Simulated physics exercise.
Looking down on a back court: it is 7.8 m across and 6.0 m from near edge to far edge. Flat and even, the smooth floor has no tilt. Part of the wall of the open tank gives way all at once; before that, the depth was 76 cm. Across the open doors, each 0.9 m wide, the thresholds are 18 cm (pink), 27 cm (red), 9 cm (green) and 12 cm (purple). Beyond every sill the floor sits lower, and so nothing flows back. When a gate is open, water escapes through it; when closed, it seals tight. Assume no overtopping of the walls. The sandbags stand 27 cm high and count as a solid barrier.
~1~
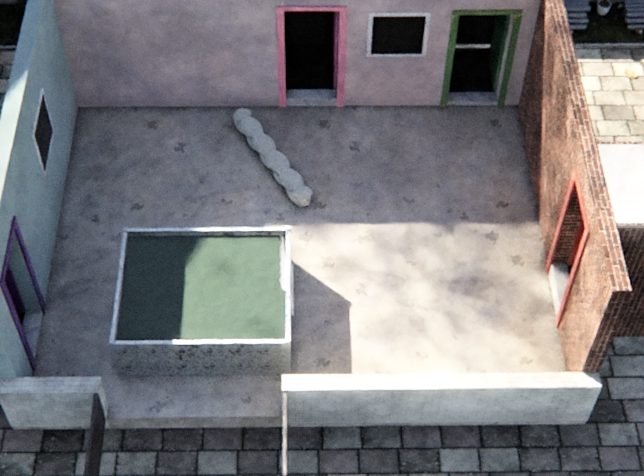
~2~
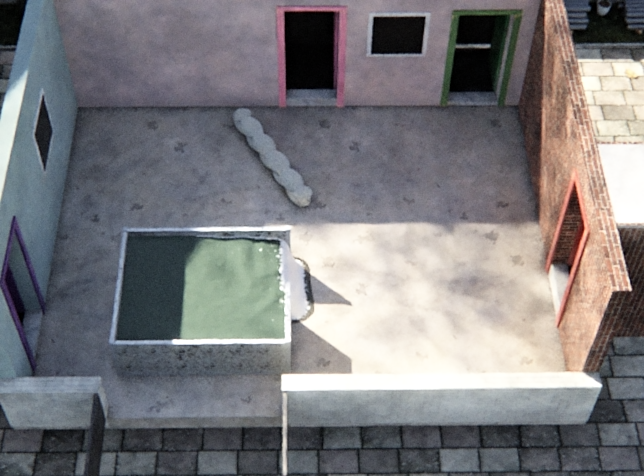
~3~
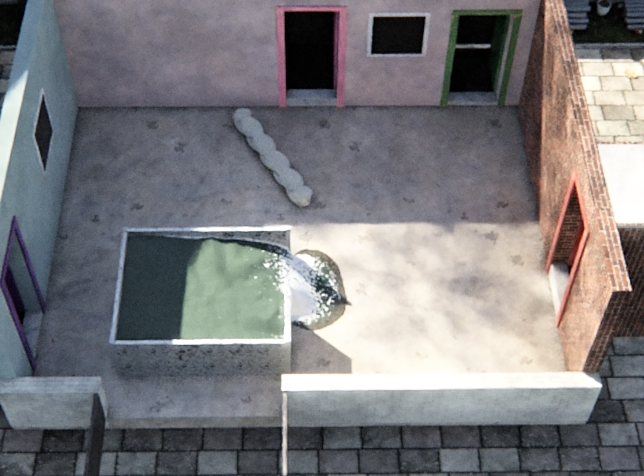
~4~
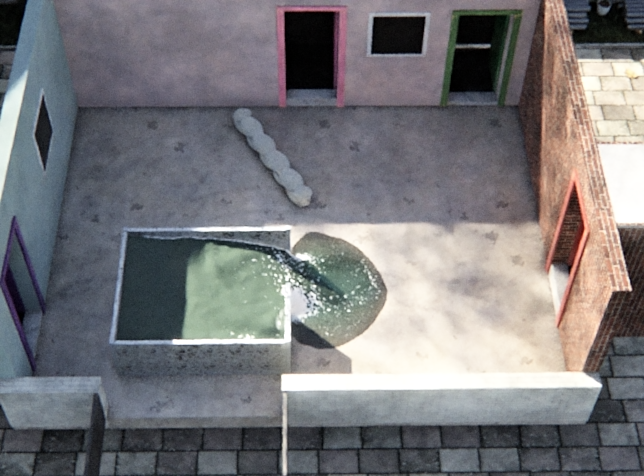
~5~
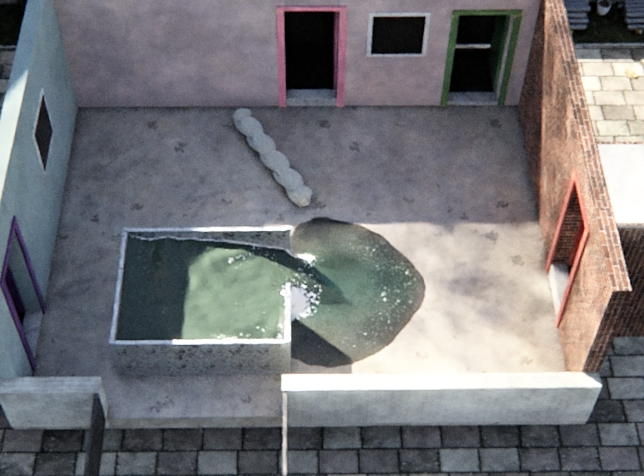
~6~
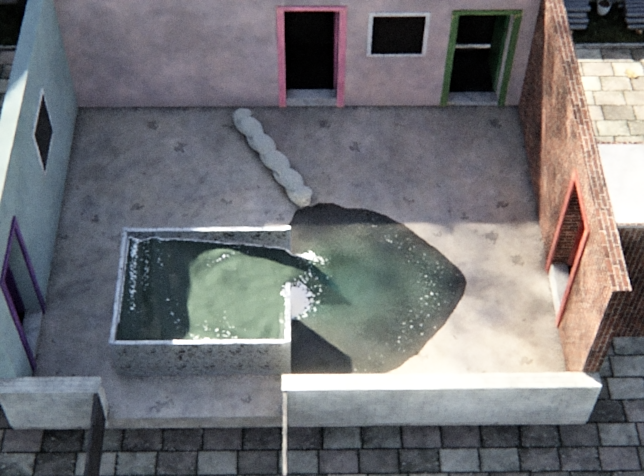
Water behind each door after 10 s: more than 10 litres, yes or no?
Pink door: No; red door: No; green door: Yes; purple door: No.
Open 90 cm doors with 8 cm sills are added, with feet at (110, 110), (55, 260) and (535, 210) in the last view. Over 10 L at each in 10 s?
Taking them in order, the first gets too little, the second too little and the third enough.
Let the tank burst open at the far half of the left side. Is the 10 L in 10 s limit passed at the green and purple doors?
The green door comes out less than that and the purple door more than that.
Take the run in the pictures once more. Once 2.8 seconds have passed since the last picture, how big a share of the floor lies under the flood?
About 50 per cent.
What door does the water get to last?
That's the purple door.
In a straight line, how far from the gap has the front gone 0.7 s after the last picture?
Distance: Approx. 4.4 m.
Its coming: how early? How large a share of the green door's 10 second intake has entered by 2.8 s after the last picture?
Roughly 15%.
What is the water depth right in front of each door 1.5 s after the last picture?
Depths: Pink door 0 cm, red door 30 cm, green door 0 cm, purple door 0 cm.
Then, 0.7 s after the last picture water covers 35 % of the floor and is deepest (45 cm) near (293, 279); pink door not reached, red door 21 cm at the sill, 0 L in, green door not reached, purple door not reached.
Then, 1.5 s after the last picture water covers 45 % of the floor and is deepest (37 cm) near (566, 387); pink door not reached, red door 30 cm at the sill, 0 L in, green door not reached, purple door not reached.
Then, 2.8 s after the last picture water covers 50 % of the floor and is deepest (28 cm) near (518, 119); pink door not reached, red door 23 cm at the sill, 1 L in, green door 24 cm at the sill, 43 L in, purple door not reached.
Then, 5.3 s after the last picture water covers 60 % of the floor and is deepest (20 cm) near (520, 127); pink door 6 cm at the sill, 0 L in, red door 13 cm at the sill, 1 L in, green door 19 cm at the sill, 159 L in, purple door not reached.
Then, 9.3 s after the last picture water covers 75 % of the floor and is deepest (17 cm) near (262, 128); pink door 15 cm at the sill, 0 L in, red door 10 cm at the sill, 1 L in, green door 14 cm at the sill, 254 L in, purple door 2 cm at the sill, 0 L in.
